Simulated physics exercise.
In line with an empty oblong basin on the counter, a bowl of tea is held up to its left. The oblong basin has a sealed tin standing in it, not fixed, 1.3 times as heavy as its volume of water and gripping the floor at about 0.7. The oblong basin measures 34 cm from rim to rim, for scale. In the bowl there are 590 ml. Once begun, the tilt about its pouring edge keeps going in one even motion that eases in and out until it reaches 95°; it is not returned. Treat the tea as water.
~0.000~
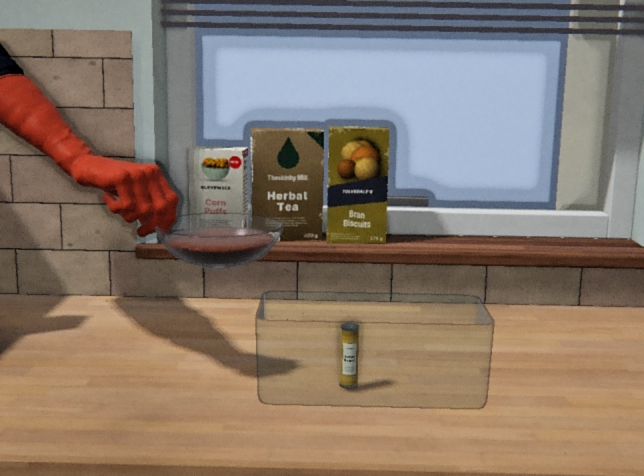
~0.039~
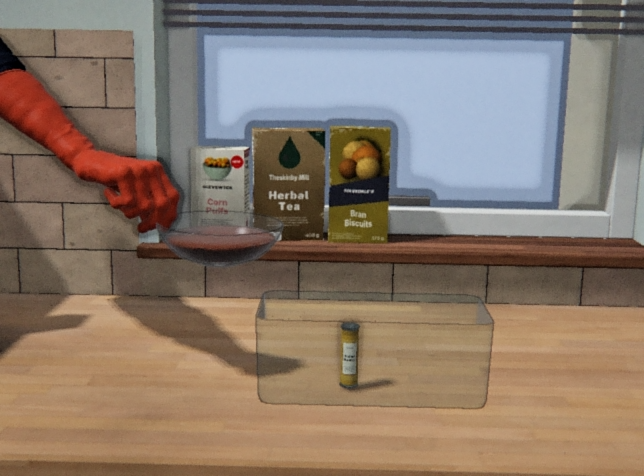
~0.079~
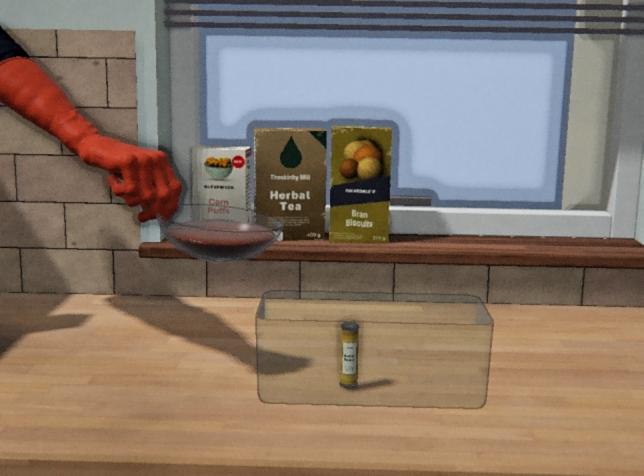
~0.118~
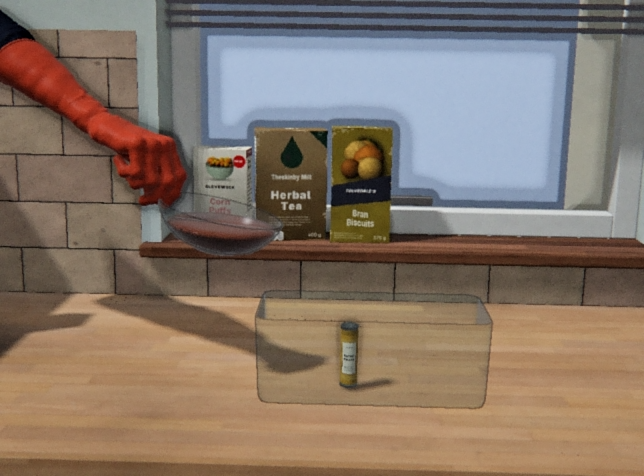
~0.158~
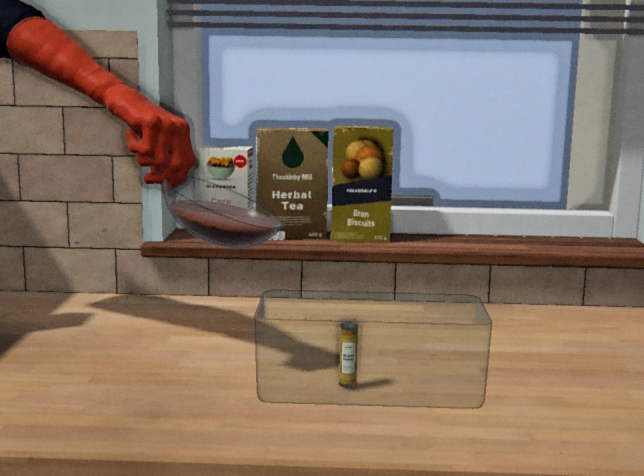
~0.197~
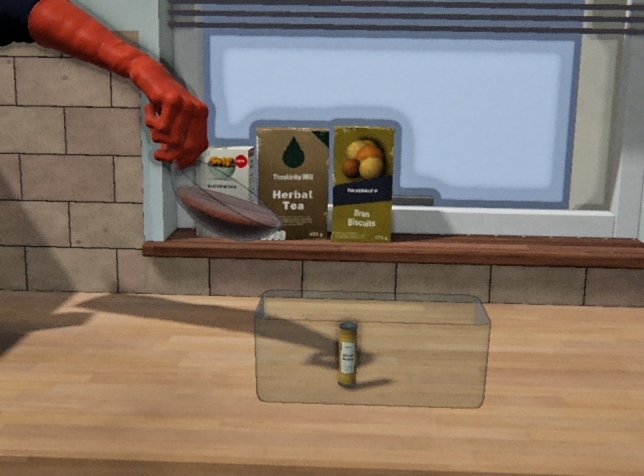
A red hand gradually tilts a glass bowl of tea rightward beside a clear oblong basin with a small tin inside.
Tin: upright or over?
It is left standing.
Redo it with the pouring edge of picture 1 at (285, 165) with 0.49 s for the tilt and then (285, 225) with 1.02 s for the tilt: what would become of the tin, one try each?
Try 1: Tipped over; try 2: Still standing.
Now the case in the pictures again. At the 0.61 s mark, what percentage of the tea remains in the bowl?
0 %.
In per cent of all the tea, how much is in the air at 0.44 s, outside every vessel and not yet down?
Near 80 in a hundred.
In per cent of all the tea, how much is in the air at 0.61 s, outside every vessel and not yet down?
Some 2 % is up in the air.
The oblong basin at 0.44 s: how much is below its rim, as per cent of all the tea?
Near 7 in a hundred.
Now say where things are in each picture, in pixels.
In the first picture, it leans 0°; its right rim is at (283, 227); the tea meets the walls at (165, 236) and (276, 238); the oblong basin's rim runs from (260, 306) to (486, 311); the tin's top is at (350, 329).
In the second picture, it leans 1°; its right rim is at (283, 226); the tea meets the walls at (166, 234) and (276, 237).
In the third picture, it leans 6°; its right rim is at (283, 227); the tea meets the walls at (167, 227) and (276, 234).
In the fourth picture, it leans 13°; its right rim is at (282, 227); the tea meets the walls at (168, 217) and (277, 230).
In the fifth picture, it leans 22°; its right rim is at (281, 227); the tea meets the walls at (172, 203) and (274, 223).
In the sixth picture, it leans 33°; its right rim is at (280, 227); the tea meets the walls at (178, 188) and (269, 216); 1 per cent is over the edge.
After 0.44 s the tilt is 92° and 12 per cent is still to pour; the tin stands where it began.
After 0.61 s the tilt is 95° and 0 per cent is still to pour; the tin stands where it began.
After 0.79 s the tilt is 95° and 0 per cent is still to pour; the tin stands where it began.
After 0.99 s the tilt is 95° and 0 per cent is still to pour; the tin stands where it began.
In the end the tin stands where it began.
